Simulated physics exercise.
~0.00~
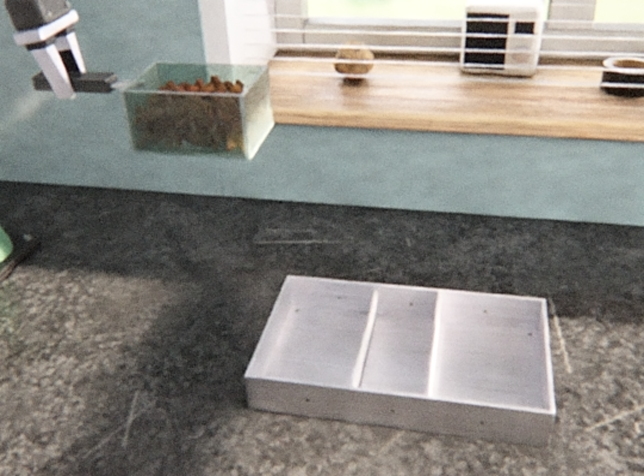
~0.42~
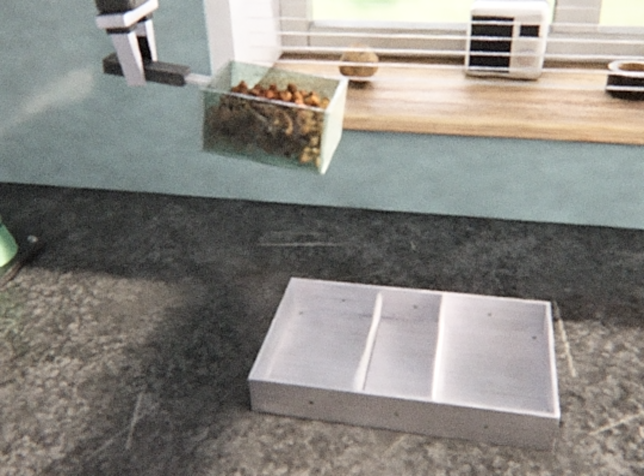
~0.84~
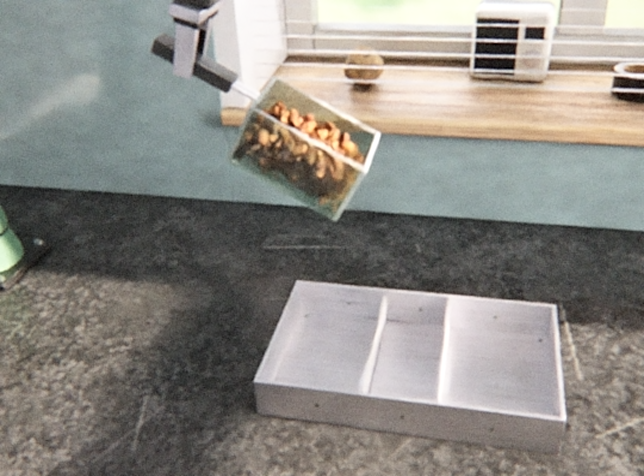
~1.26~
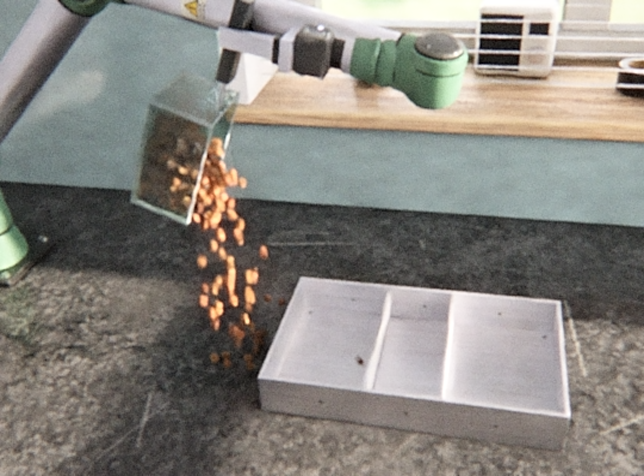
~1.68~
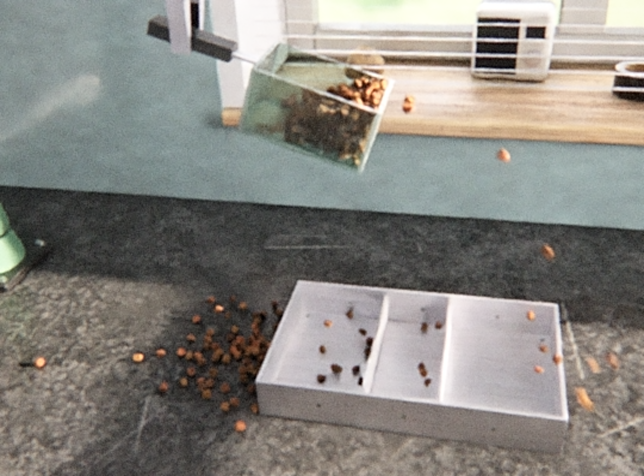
A robot arm carried a clear box of brown pellets right, tipped it steeply so many spilled beside a pale divided tray, then swung it back nearly level, leaving most pellets inside, a scattered pile on the counter and a few in the tray.
